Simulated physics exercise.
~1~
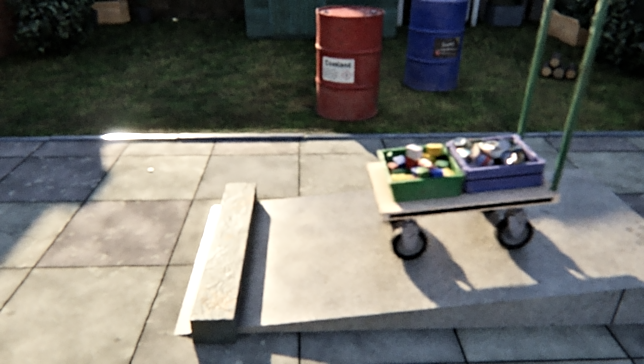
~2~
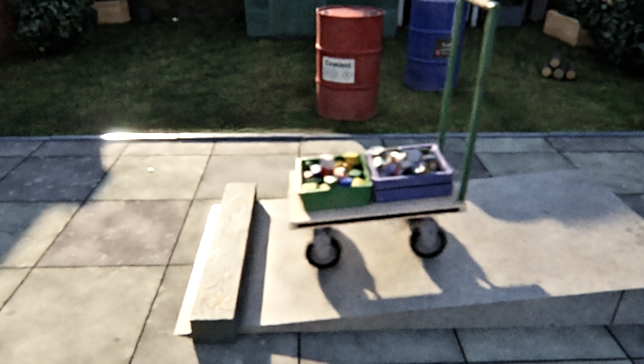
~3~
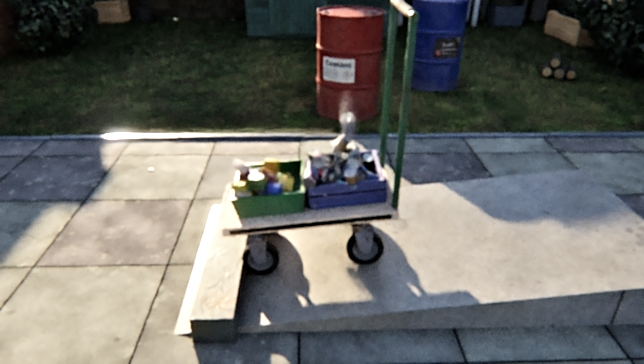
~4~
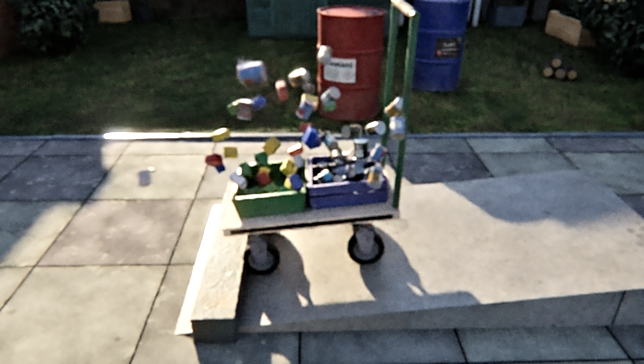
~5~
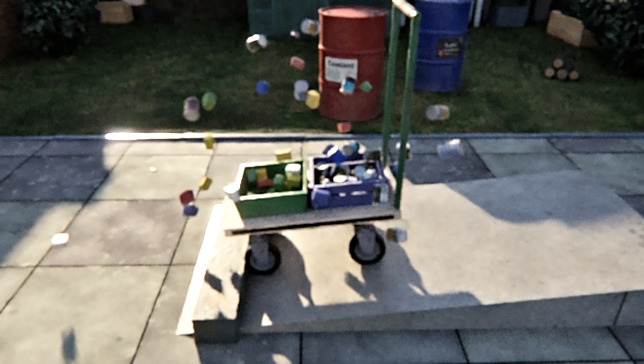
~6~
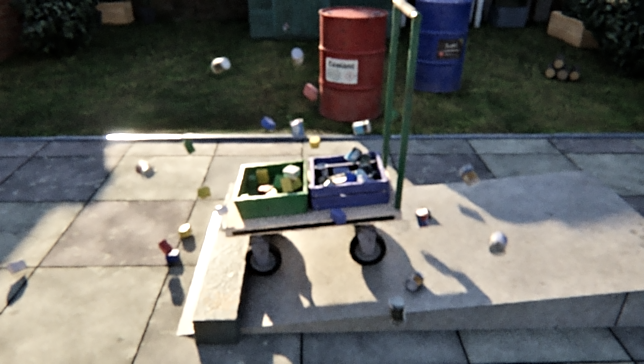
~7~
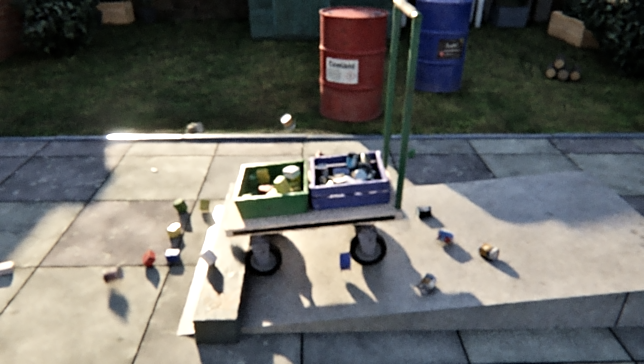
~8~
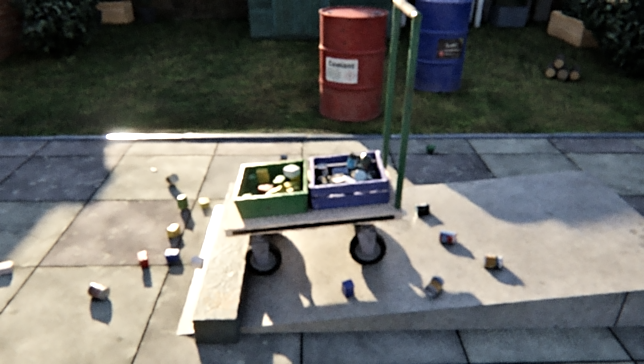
A flat cart carrying a green tote and a blue tote rolled left down a ramp and stopped short against a low step, flinging toy bricks and small tins into the air, which scattered over the paving and ramp while both totes stayed aboard, partly filled.
